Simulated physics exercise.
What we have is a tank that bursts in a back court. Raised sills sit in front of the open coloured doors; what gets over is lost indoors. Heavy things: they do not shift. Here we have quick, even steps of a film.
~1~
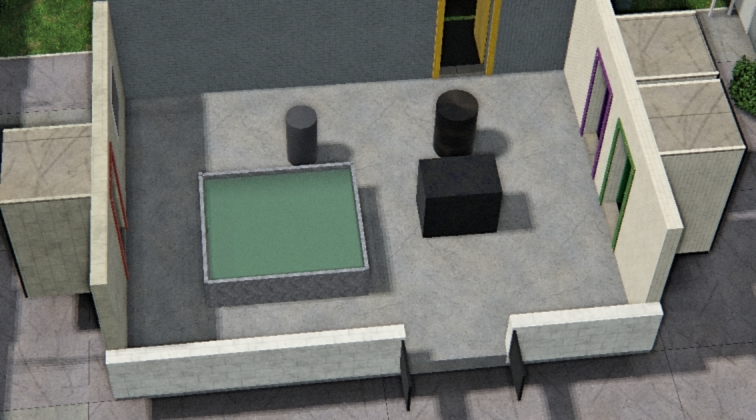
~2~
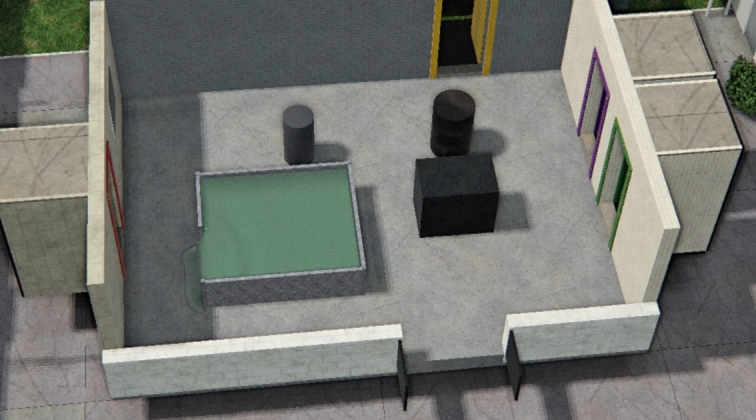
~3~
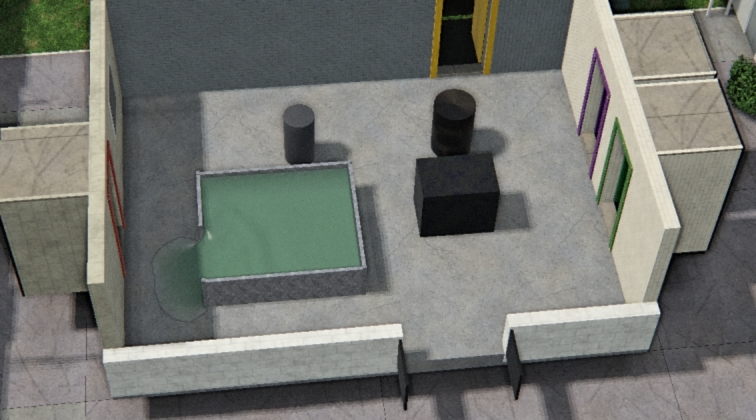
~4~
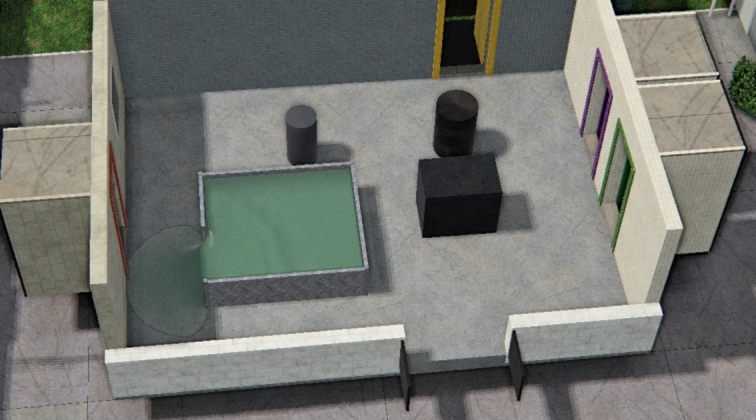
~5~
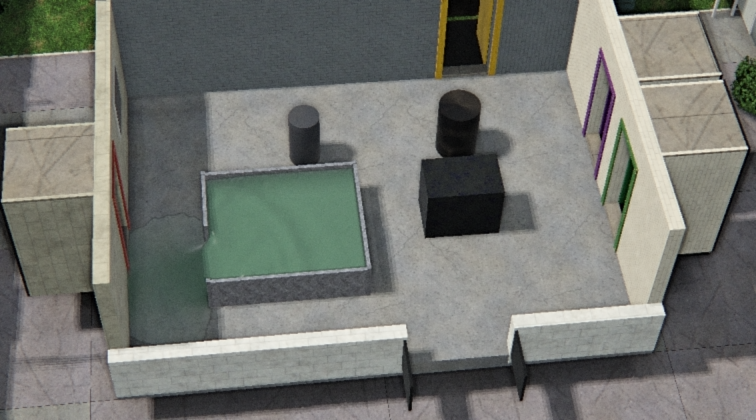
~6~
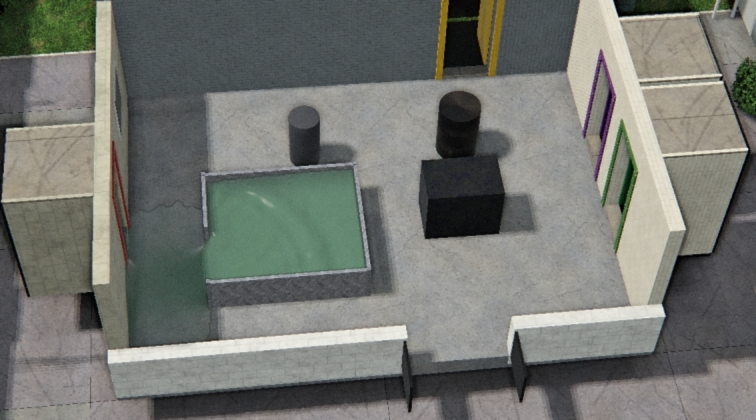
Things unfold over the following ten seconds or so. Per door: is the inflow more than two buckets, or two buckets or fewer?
Green door - two or fewer; red door - more than two; purple door - two or fewer; yellow door - two or fewer.
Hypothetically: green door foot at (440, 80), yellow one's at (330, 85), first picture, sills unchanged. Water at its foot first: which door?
The red-painted one.
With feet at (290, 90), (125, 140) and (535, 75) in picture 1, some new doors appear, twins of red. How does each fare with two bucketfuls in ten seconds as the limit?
Note: Door one undershoots; door two undershoots; door three undershoots.
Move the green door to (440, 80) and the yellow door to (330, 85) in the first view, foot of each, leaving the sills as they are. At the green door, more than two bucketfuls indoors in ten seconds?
Green door: Falls short.
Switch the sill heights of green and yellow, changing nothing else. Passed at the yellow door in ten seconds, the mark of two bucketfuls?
Yellow door: Falls short.
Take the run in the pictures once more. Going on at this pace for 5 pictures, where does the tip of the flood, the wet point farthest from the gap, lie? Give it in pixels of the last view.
About (129, 157).
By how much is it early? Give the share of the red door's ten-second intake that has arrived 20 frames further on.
Near 75 in a hundred.
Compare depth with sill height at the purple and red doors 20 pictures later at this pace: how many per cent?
About 0 %, then 170 %.
A moment on, water covers 10 % of the floor; the green door not reached, the red door over two buckets in, the purple door not reached, the yellow door not reached.
Next, water covers 25 % of the floor; the green door not reached, the red door far over two buckets in, the purple door not reached, the yellow door not reached.
Then, water covers 40 % of the floor; the green door not reached, the red door far over two buckets in, the purple door not reached, the yellow door not reached.
Later, water covers 70 % of the floor; the green door wet at the sill, nothing in, the red door far over two buckets in, the purple door not reached, the yellow door wet at the sill, nothing in.
In the end, water covers 95 % of the floor; the green door wet at the sill, nothing in, the red door far over two buckets in, the purple door wet at the sill, nothing in, the yellow door wet at the sill, nothing in.
